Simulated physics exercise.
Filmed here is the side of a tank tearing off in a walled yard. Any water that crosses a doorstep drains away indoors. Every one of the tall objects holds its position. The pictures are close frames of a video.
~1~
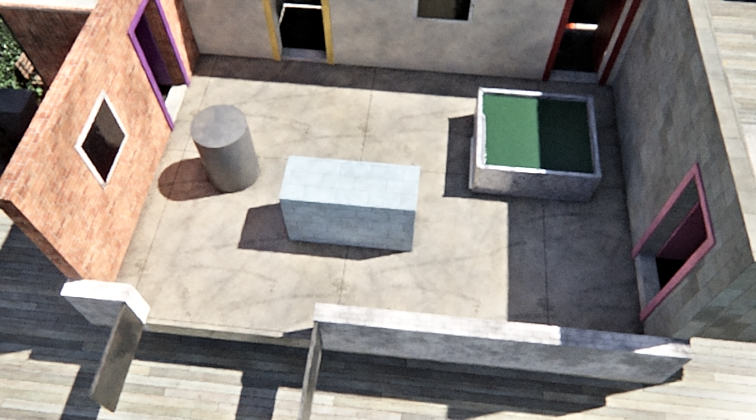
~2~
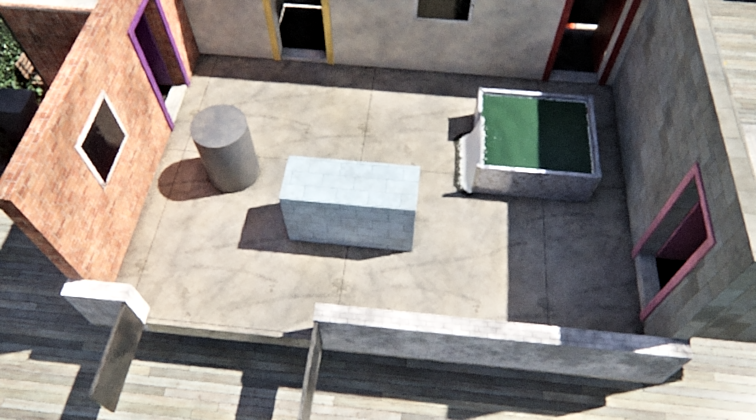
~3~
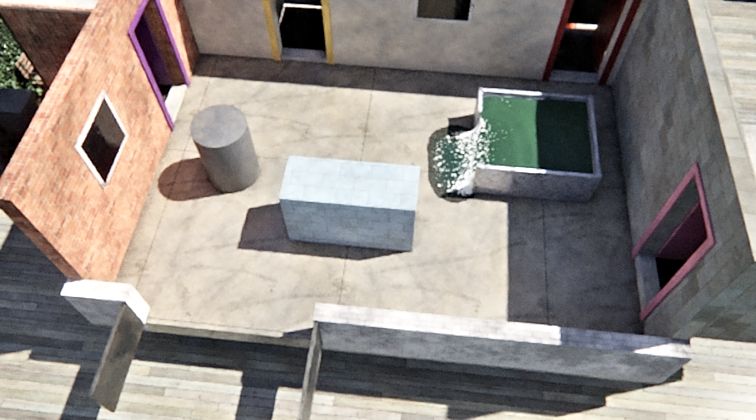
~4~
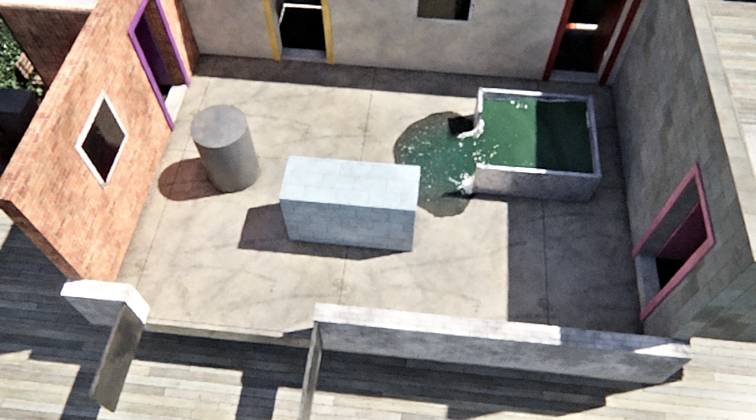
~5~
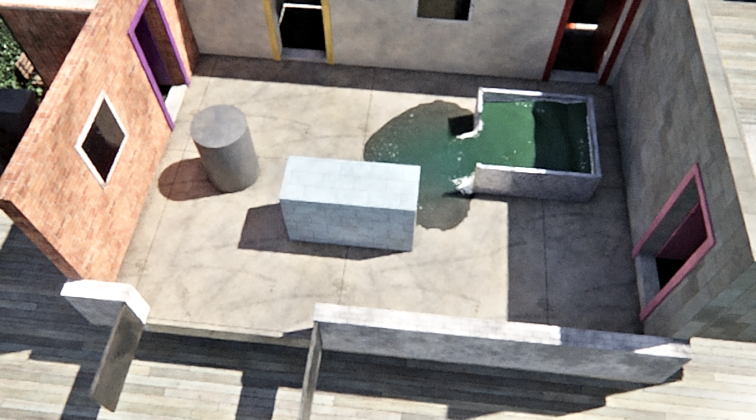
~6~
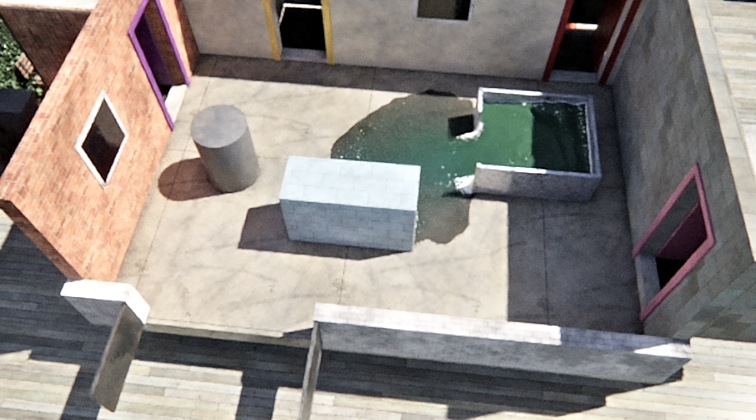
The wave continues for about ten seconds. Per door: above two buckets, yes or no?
Purple door yes. Pink door no. Yellow door no. Red door no.
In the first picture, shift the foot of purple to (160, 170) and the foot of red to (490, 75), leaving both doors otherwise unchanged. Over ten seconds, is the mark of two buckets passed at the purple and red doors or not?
So the purple one keeps within it while the red one keeps within it.
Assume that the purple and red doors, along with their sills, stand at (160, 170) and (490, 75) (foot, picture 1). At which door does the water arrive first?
I'd say the one in yellow is reached first.
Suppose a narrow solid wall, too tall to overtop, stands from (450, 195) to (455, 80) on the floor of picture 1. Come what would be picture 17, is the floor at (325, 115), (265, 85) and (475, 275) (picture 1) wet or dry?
Log, spots one to three: Spared; spared; swamped.
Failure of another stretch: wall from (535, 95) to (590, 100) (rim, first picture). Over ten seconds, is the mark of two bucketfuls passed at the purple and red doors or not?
Lab note: Purple door below the mark, red door above the mark.
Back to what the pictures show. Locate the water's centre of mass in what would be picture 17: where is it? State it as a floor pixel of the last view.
My guess is about (413, 158).
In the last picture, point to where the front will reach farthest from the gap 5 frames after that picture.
Close to (220, 143).
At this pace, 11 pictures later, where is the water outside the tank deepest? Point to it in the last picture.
At about (265, 173).
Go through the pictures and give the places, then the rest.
Still water in the tank at (536, 134), in the first frame.
Water pours out at (478, 154) and has run to (465, 190), in the second frame.
Water pours out at (477, 156) and has run to (440, 134), in the third frame.
Water pours out at (477, 157) and has run to (400, 144), in the fourth frame.
The front is at (372, 144), out from the gap at (477, 157), in the fifth frame.
Water pours out at (477, 157) and has run to a hidden place, in the sixth frame.
A moment on, water covers 25 % of the floor; the purple door not reached, the pink door not reached, the yellow door not reached, the red door not reached.
Next, water covers 45 % of the floor; the purple door wet at the sill, nothing in, the pink door not reached, the yellow door wet at the sill, nothing in, the red door not reached.
Then, water covers 55 % of the floor; the purple door over two buckets in, the pink door not reached, the yellow door wet at the sill, nothing in, the red door not reached.
Later, water covers 60 % of the floor; the purple door over two buckets in, the pink door wet at the sill, nothing in, the yellow door under two buckets in, the red door not reached.
In the end, water covers 80 % of the floor; the purple door over two buckets in, the pink door wet at the sill, nothing in, the yellow door under two buckets in, the red door wet at the sill, nothing in.
